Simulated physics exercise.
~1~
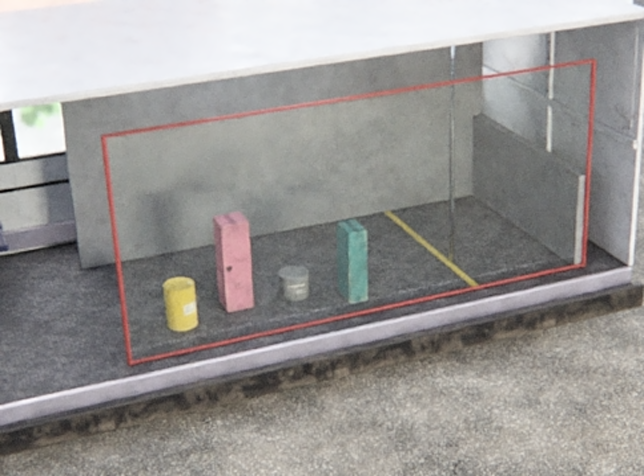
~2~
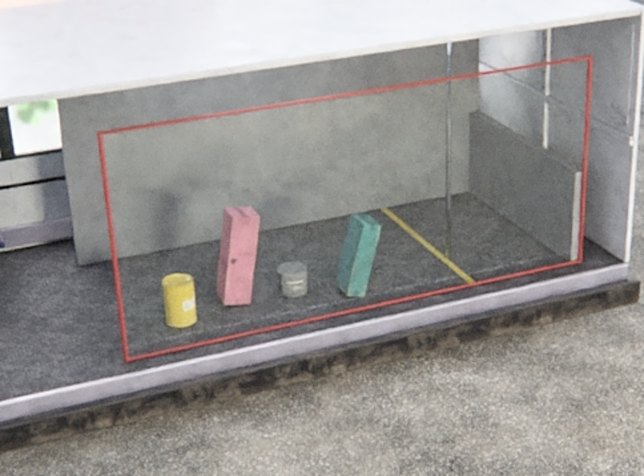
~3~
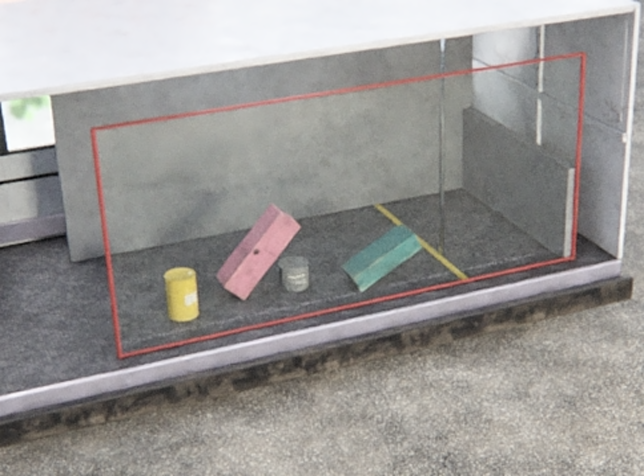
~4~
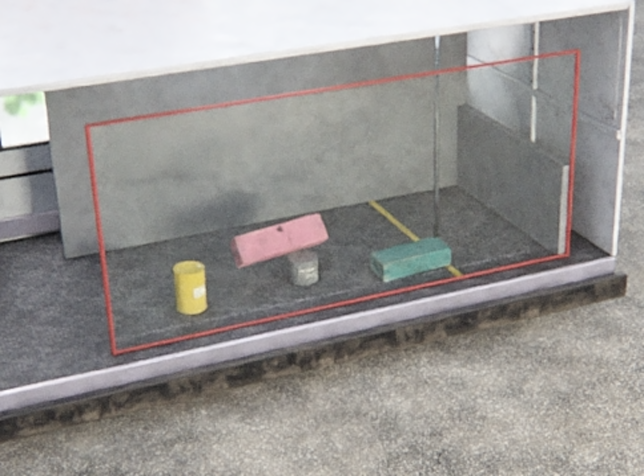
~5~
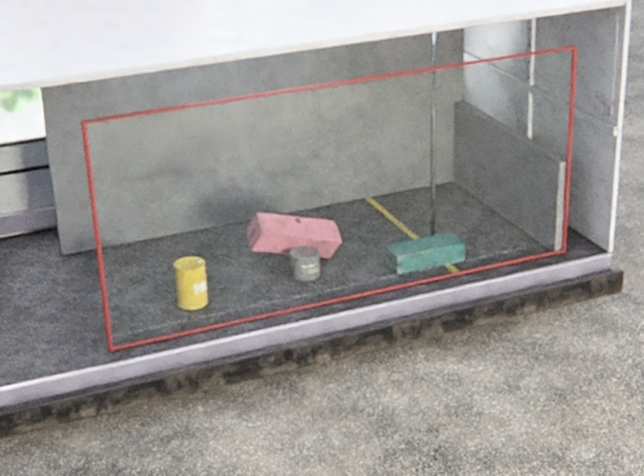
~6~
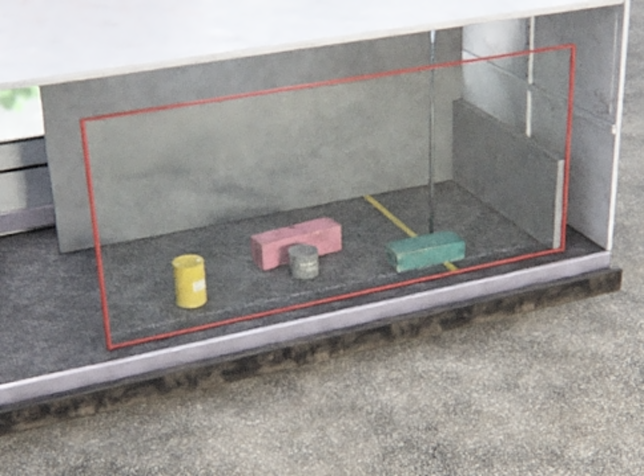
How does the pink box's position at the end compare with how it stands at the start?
At the start the pink box stands upright, and by the end it is lying on its side on the floor behind the grey bucket.
